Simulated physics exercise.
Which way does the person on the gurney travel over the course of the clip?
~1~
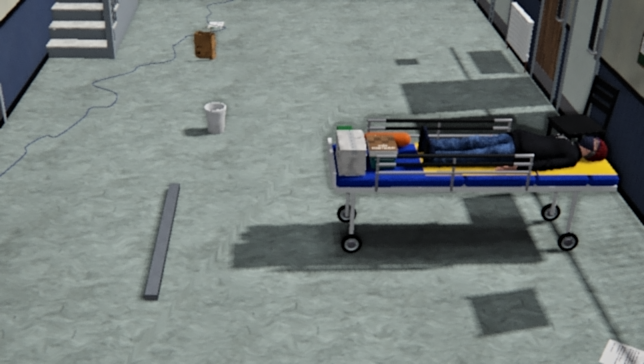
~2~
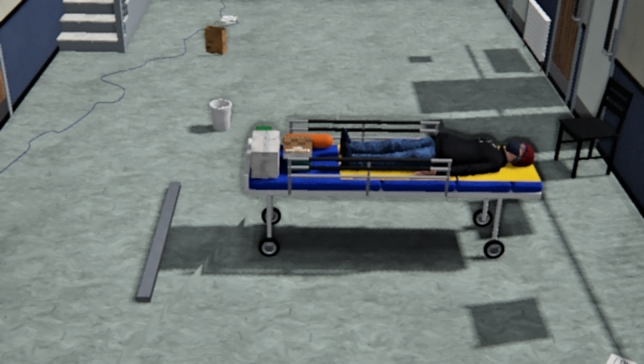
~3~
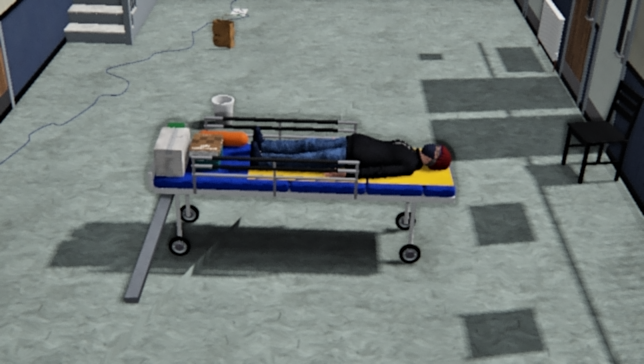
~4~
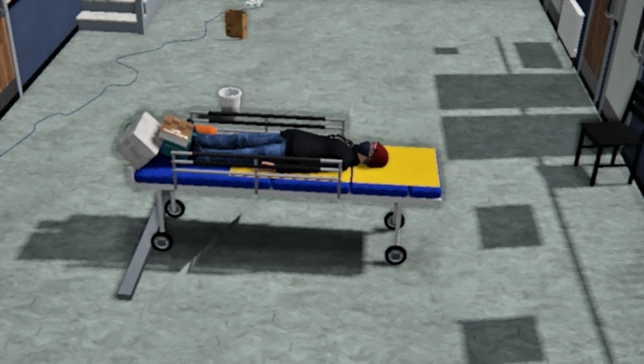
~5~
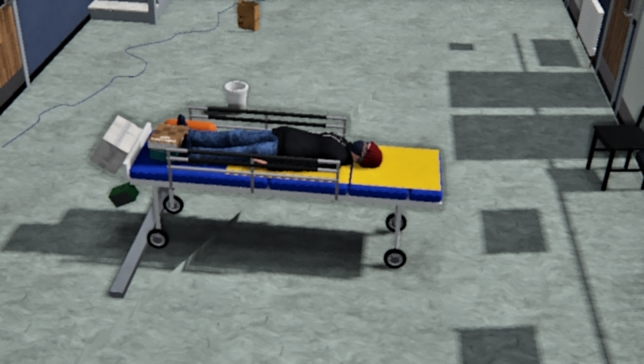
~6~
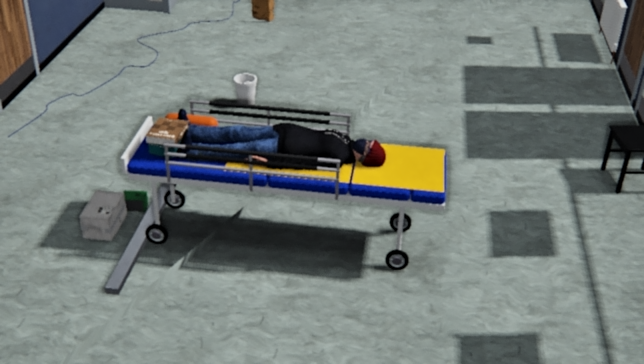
The person moves to the left, riding with the gurney and then sliding a little further that way along the bed once it stops.
